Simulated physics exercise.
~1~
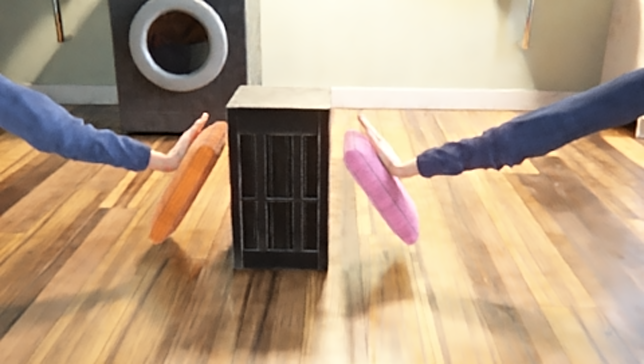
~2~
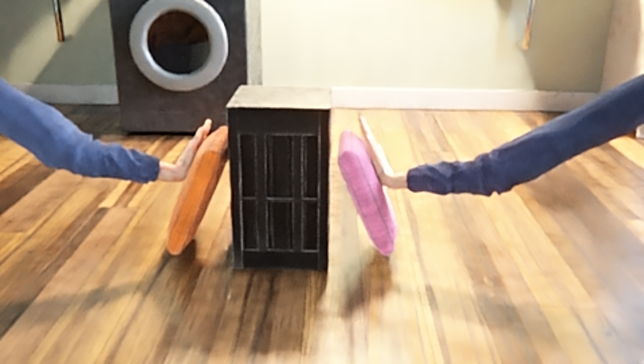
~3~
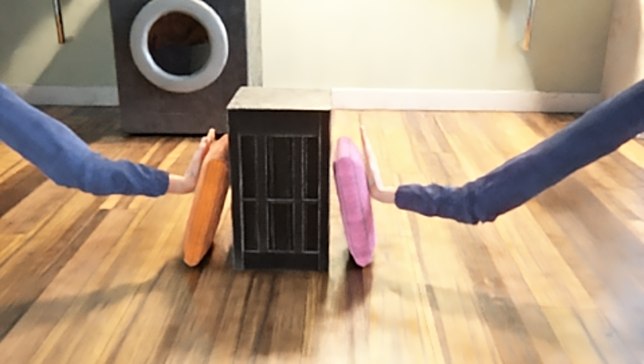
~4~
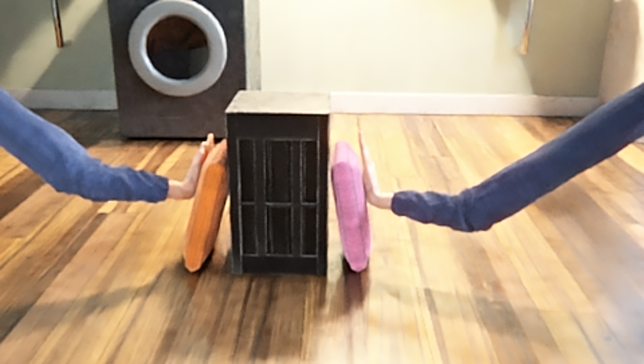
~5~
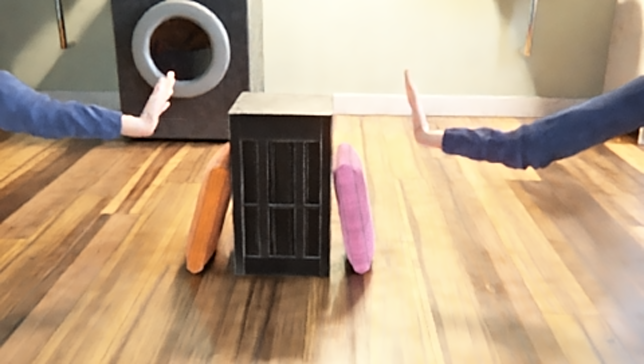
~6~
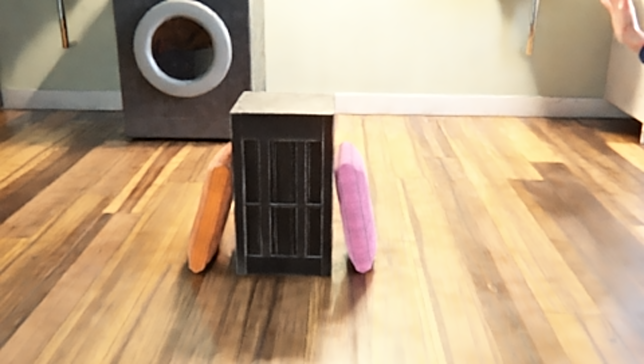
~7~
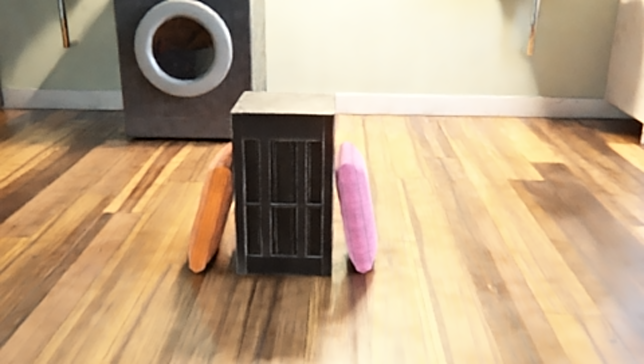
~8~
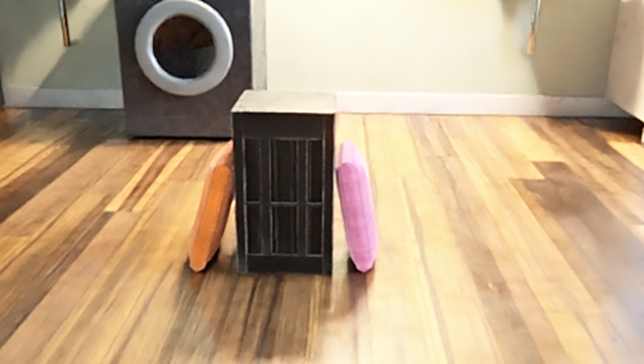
The footage shows two hands pressing an orange soft bag and a pink soft bag inward against opposite sides of a black crate on a wooden floor. The hands then let go and draw back out of view, and both bags stay leaning against the crate.
